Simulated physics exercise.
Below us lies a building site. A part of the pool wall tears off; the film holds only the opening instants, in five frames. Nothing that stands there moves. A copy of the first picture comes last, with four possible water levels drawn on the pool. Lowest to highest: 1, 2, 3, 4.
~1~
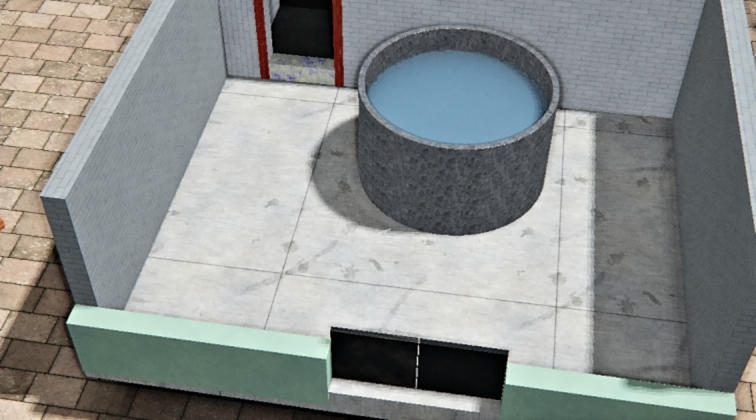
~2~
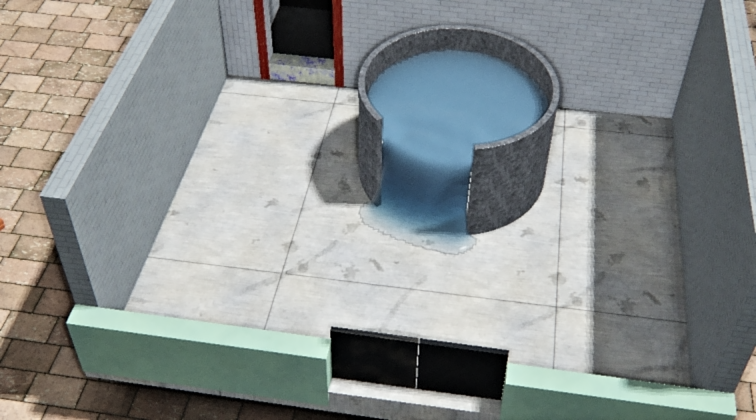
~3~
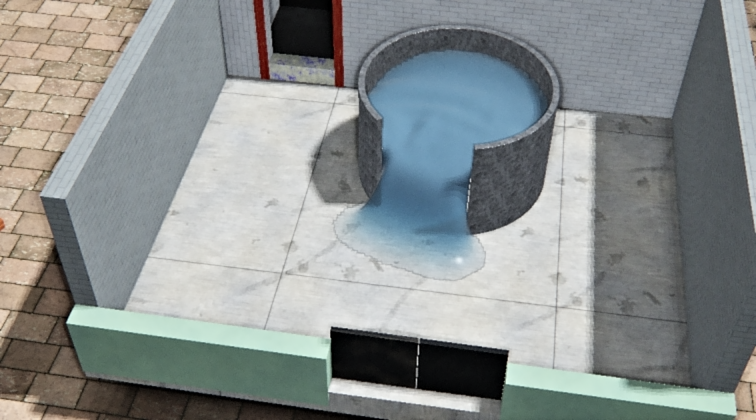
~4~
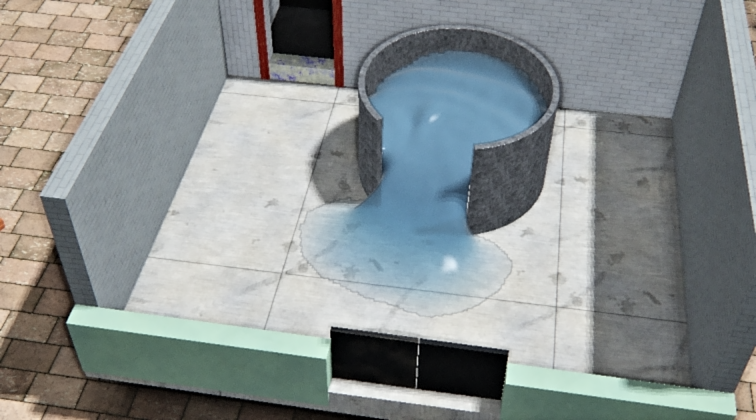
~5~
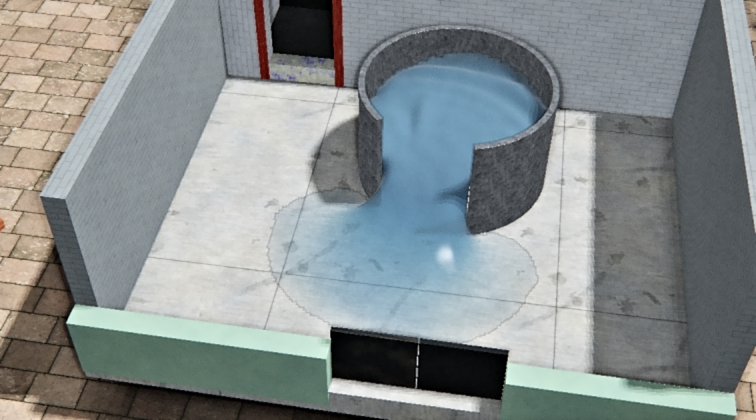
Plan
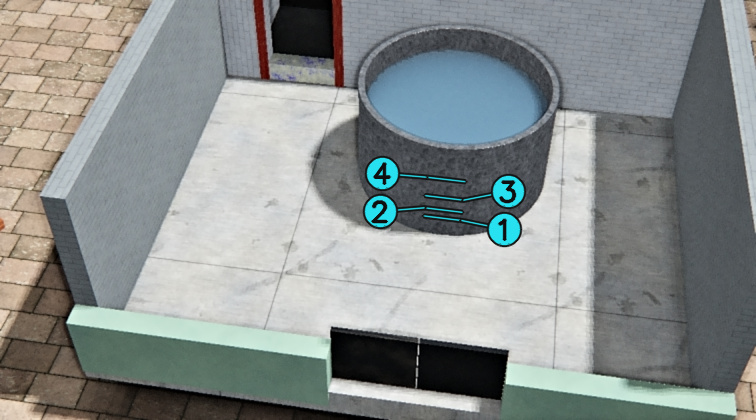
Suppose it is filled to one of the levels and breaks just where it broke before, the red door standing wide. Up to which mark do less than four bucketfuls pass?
It is 4.
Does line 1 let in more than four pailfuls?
No, not at all.
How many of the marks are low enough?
All four.
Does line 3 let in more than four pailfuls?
No.
On the marked copy, 1 at (442, 218); 2 at (443, 210); 3 at (444, 197); 4 at (445, 179); from the bottom up 1, 2, 3, 4.
If 1 is chosen, nothing gets over.
If 2 is chosen, nothing gets over.
If 3 is chosen, nothing gets over.
If 4 is chosen, a splash gets over, under a bucket.
